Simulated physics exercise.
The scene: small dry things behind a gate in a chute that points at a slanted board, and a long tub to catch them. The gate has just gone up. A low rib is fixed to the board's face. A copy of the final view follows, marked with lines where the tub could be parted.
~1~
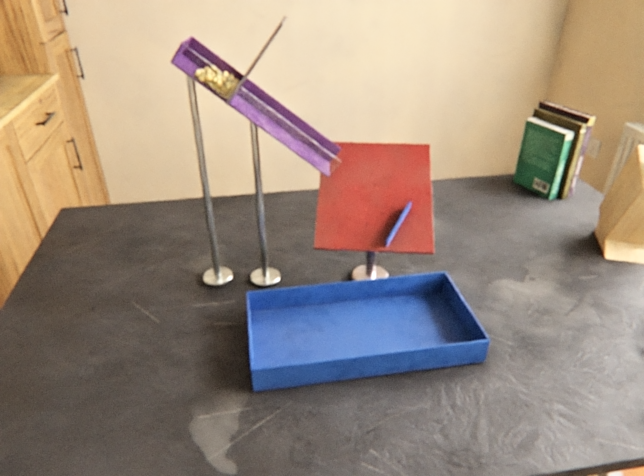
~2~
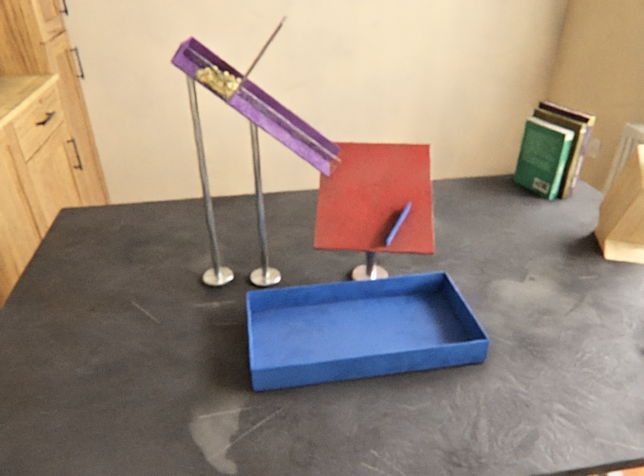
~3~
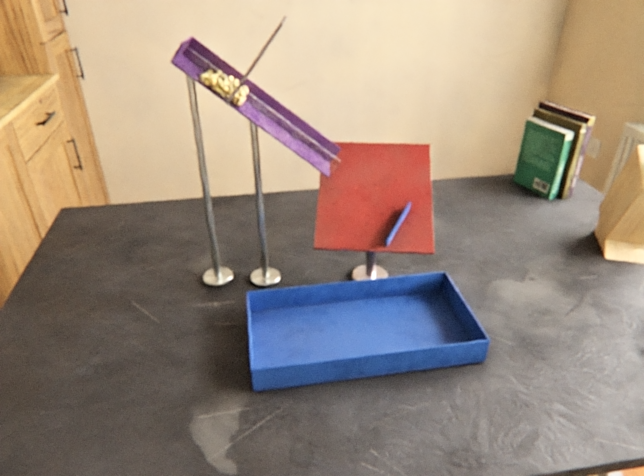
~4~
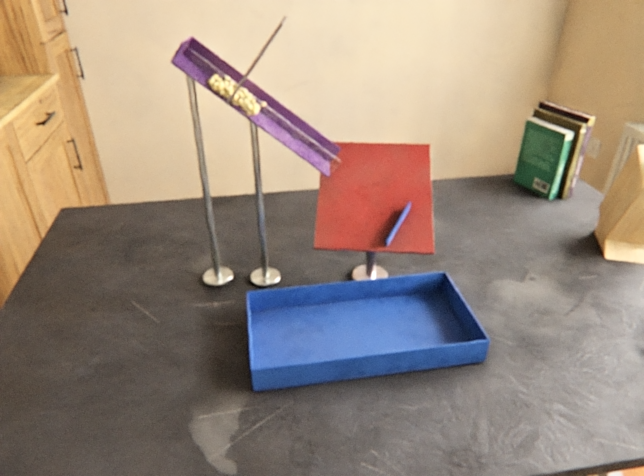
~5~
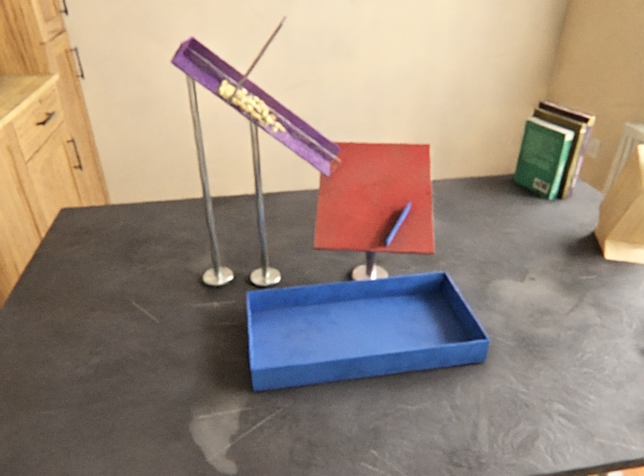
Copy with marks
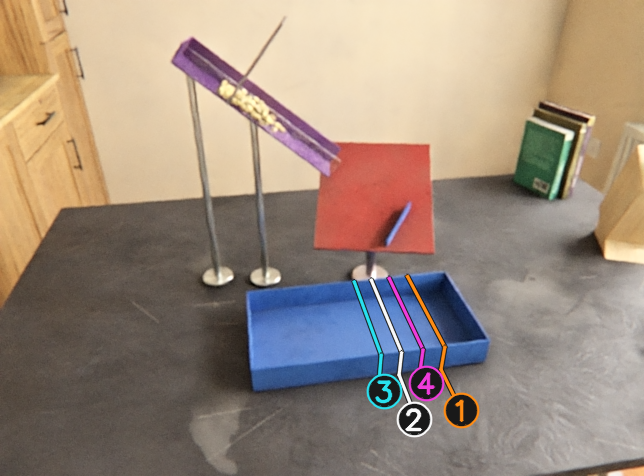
Pale beans slide partway down a sloping purple chute above a red board and blue tub.
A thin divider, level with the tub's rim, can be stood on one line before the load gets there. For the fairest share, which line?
Best: 3.
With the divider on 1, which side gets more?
Left.
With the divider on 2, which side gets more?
The left side.
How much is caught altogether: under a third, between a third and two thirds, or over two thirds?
Over two thirds.
On the marked copy, line 1 crosses the front rim at (444, 346); line 2 crosses the front rim at (401, 351); line 3 crosses the front rim at (380, 354); line 4 crosses the front rim at (422, 348).
Choosing 1, of what is caught, all but a few on the left of the divider, a small share on the right.
Choosing 2, of what is caught, all but a few on the left of the divider, a small share on the right.
Choosing 3, of what is caught, close to half on the left of the divider, close to half on the right.
Choosing 4, of what is caught, all but a few on the left of the divider, a small share on the right.
